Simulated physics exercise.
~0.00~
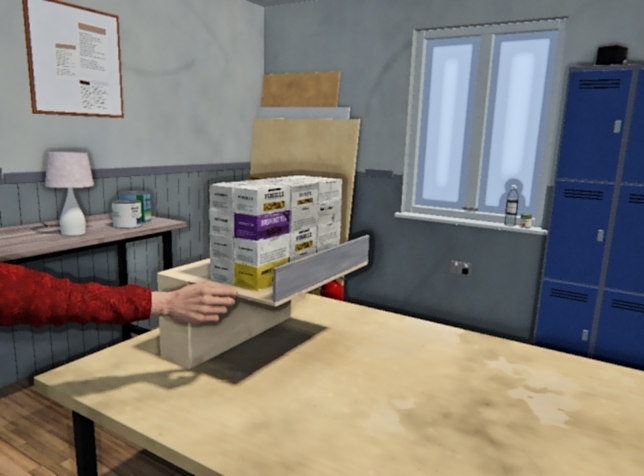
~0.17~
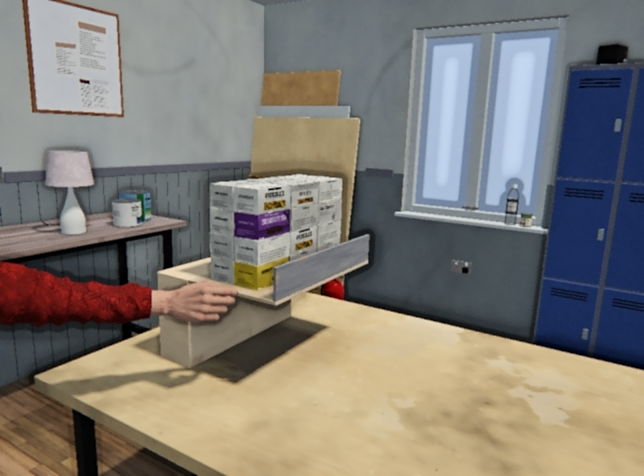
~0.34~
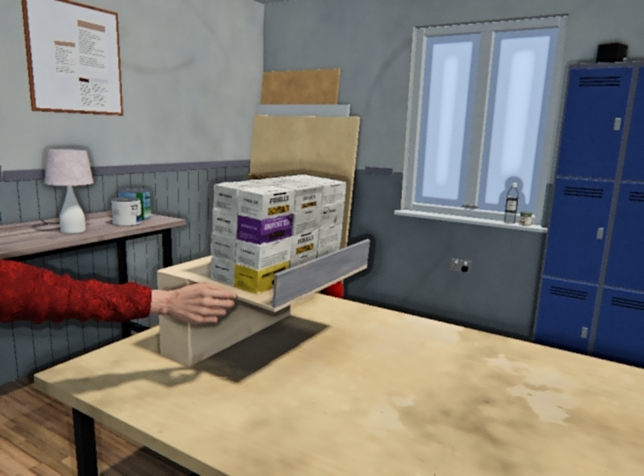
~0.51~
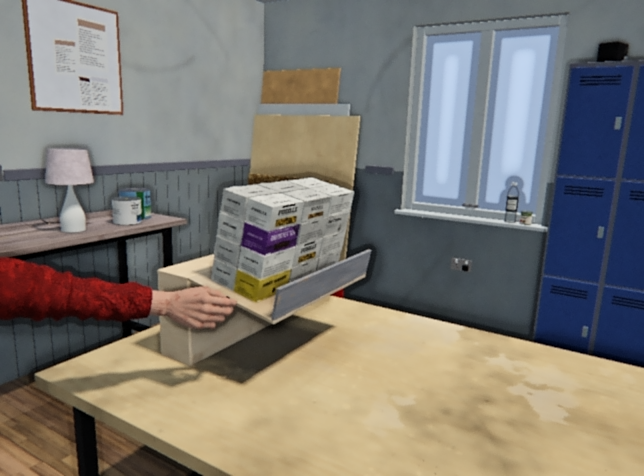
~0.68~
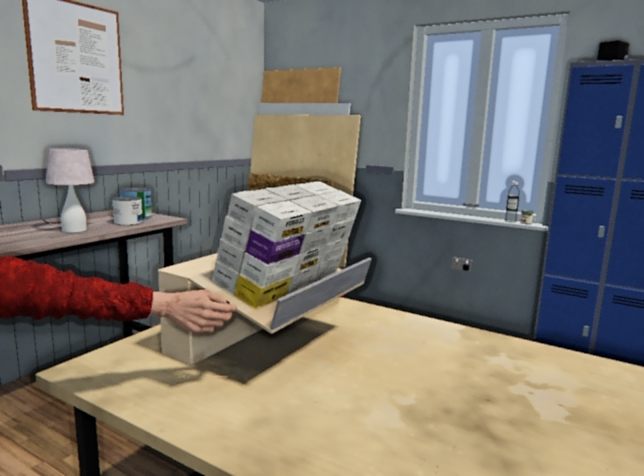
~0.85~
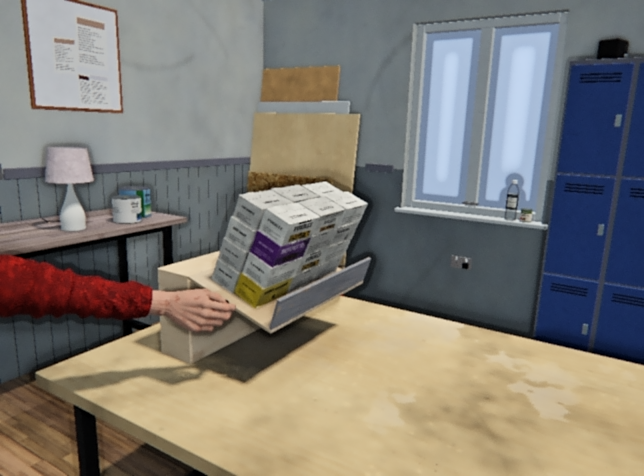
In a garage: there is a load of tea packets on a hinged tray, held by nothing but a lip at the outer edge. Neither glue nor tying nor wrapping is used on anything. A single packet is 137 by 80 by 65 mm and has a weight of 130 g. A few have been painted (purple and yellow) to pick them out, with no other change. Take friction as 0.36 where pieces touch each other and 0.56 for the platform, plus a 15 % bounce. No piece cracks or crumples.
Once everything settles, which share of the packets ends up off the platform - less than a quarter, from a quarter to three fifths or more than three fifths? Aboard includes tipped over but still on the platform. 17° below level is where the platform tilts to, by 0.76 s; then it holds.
I would say from a quarter to three fifths.
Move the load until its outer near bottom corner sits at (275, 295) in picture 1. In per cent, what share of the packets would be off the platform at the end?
40 percent.
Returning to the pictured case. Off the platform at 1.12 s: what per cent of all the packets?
25 %.
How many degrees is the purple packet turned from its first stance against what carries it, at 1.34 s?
Measured against how it began, the tilt is near 70 degrees.
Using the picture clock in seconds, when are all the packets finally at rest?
At roughly 2.0 seconds.
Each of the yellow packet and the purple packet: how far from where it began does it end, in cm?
Net displacement (cm, approx.): Yellow = 6; purple = 48.
After 0.98 s, slope 17°; none of the 24 packets off the platform, 24 disturbed; purple packet 18° from how it stood; yellow packet 18° from how it stood.
After 1.12 s, slope 17°; 6 of the 24 packets off the platform; purple packet 43° from how it stood, 38 mm lower; yellow packet 35° from how it stood.
After 1.34 s, slope 17°; 9 of the 24 packets off the platform; purple packet on its side; yellow packet 32° from how it stood.
In the end (2.1 s), slope 17°; 9 of the 24 packets off the platform; purple packet on its side; yellow packet 31° from how it stood. That is 38 per cent. From the last view, middles, purple packet near (349, 383), yellow packet near (272, 285).
